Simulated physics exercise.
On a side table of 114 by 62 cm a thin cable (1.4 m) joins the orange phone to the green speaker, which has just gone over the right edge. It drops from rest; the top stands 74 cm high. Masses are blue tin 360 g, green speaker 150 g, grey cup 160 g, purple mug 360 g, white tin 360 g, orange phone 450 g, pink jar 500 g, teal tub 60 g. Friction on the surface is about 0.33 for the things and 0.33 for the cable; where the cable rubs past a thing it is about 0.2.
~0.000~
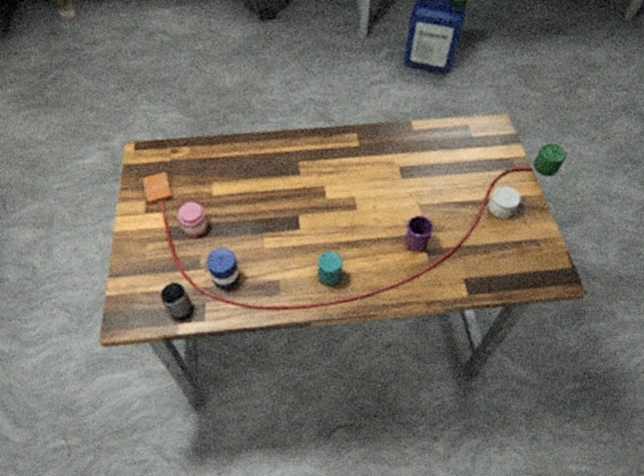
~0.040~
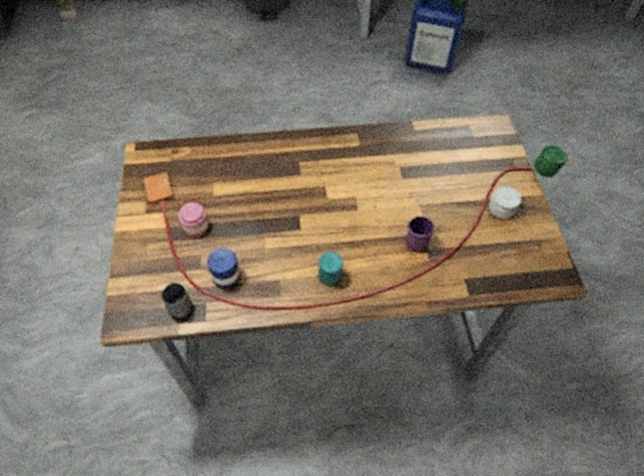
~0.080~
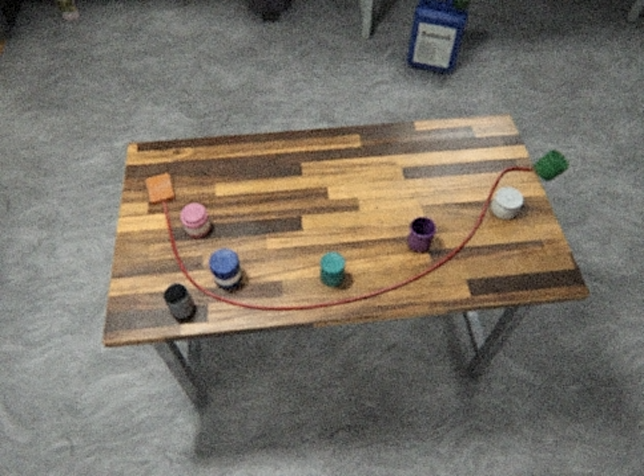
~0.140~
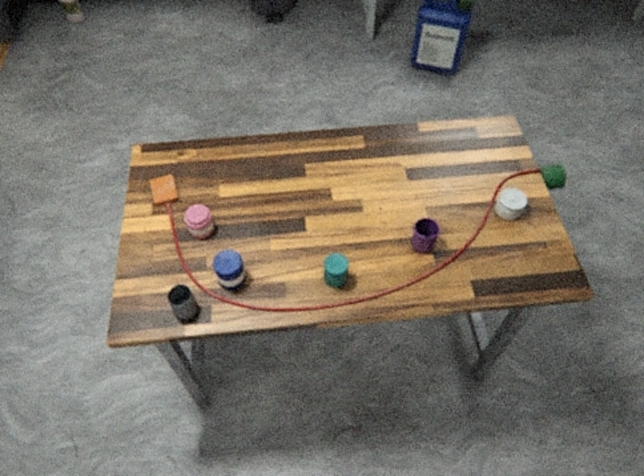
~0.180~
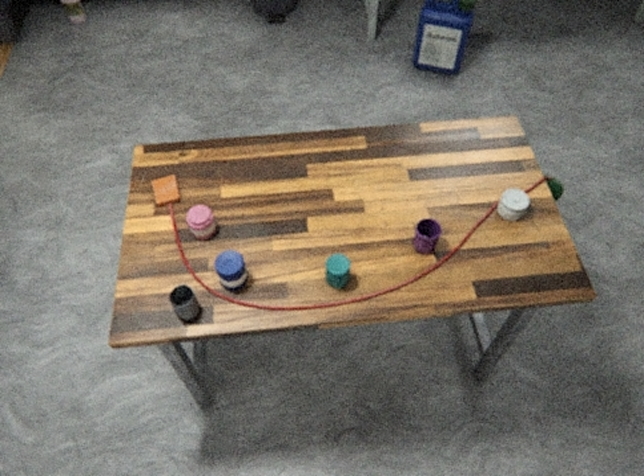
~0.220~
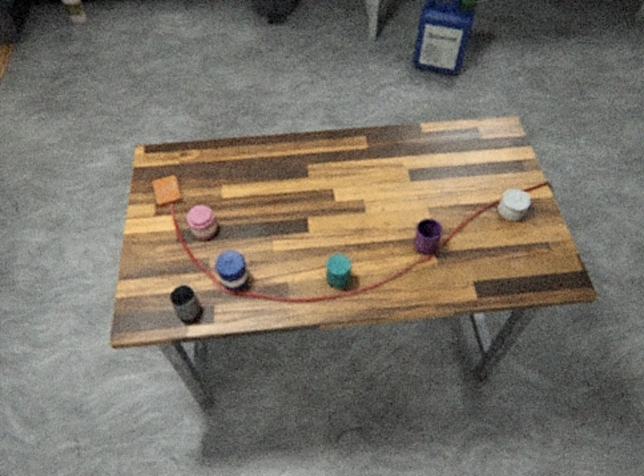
A green cylinder tied to a thin red cable drops beside the right edge of a striped wooden table, seen from above on a grey floor. The cable curves past white, purple, teal, blue, black and pink containers to an orange block at left. The cylinder tips, sinking behind the edge out of sight, as the cable pulls straighter at right and the view drifts slightly.
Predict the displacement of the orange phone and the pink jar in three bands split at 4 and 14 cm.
In order: The orange phone hardly moves; the pink jar barely shifts.
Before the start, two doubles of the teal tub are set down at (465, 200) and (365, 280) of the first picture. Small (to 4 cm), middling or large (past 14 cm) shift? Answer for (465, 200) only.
There: Small.
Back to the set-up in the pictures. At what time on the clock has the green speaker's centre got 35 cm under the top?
That is: Never.
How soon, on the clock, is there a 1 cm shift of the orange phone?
Orange phone not at all.
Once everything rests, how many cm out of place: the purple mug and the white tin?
Purple mug 0 cm, white tin 0 cm.
By 0.5 s, the cable's tail end at (172, 205); green speaker over the edge, teal tub 9 cm off its start, blue tin 1 cm off its start.
By 0.7 s, the cable's tail end at (172, 206); teal tub 10 cm off its start, green speaker over the edge, blue tin 2 cm off its start.
By 1.0 s, the cable's tail end at (172, 206); teal tub 10 cm off its start at (333, 230), green speaker over the edge, blue tin 2 cm off its start at (235, 255).
By 1.2 s, the cable's tail end at (172, 206); green speaker over the edge, teal tub 10 cm off its start, blue tin 2 cm off its start.
By 2.4 s, the cable's tail end at (172, 206); orange phone 1 cm off its start at (167, 190), pink jar 0 cm off its start at (200, 214), green speaker over the edge, teal tub 10 cm off its start at (333, 230).
